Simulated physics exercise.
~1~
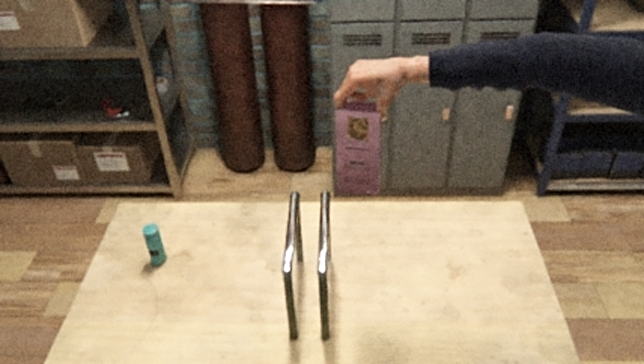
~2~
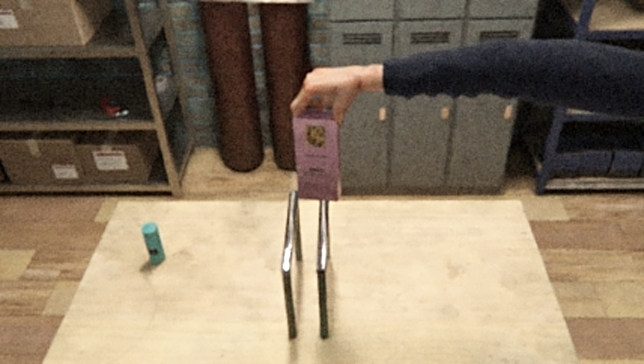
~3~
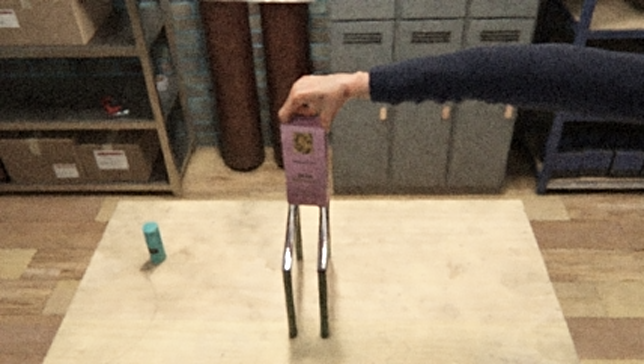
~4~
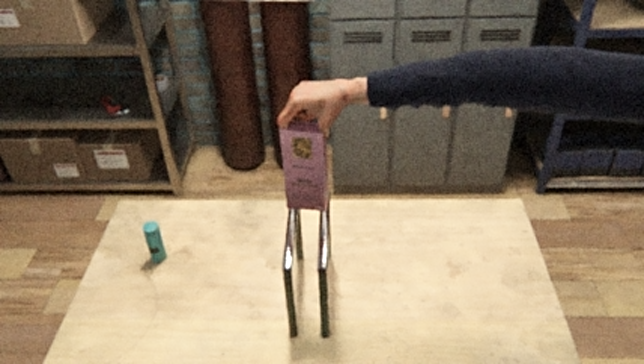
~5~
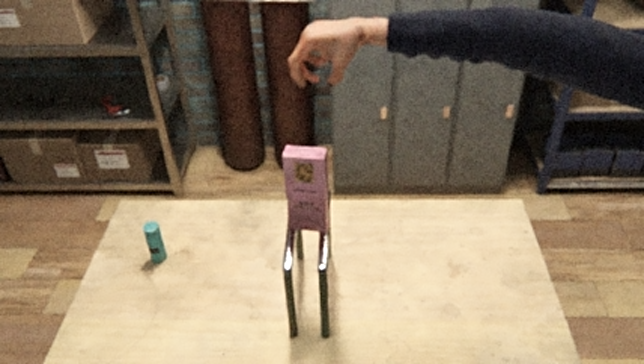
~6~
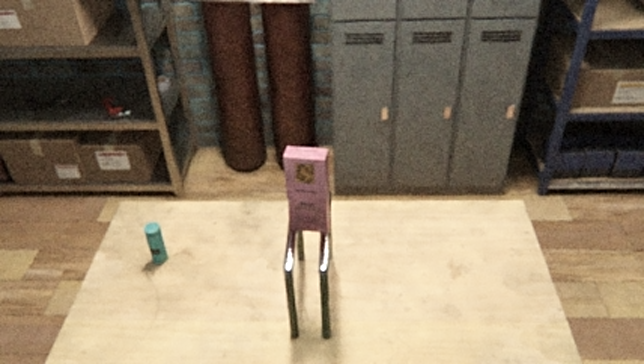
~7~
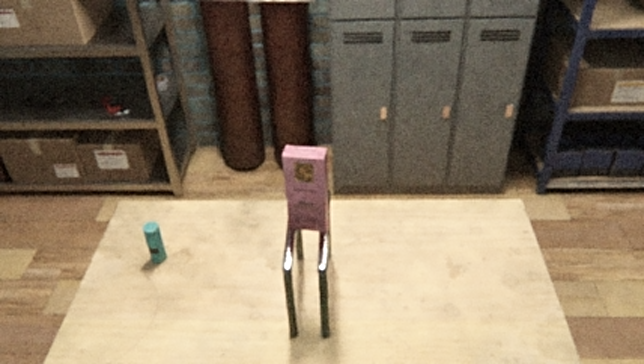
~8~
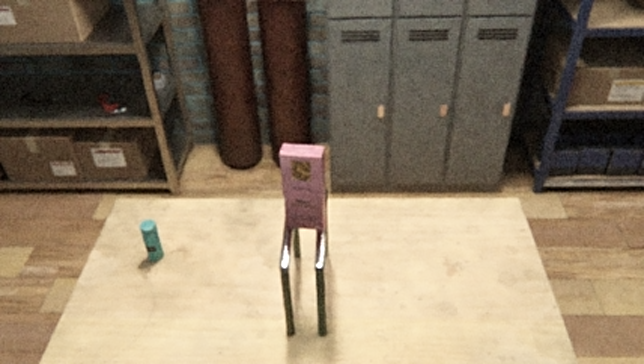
A pink packet, held upright by a hand in a dark blue sleeve, hangs over the right side of a pale table, seen from slightly above in a storage room with shelves and grey lockers. Two thin dark uprights stand mid-table with a gap between them, and a turquoise shaker sits to the left. The hand carries the packet left, then lowers it over the gap. It lets go and draws away to the right, leaving the view. The packet stays upright, caught on top of the stand, while the shaker remains in place.
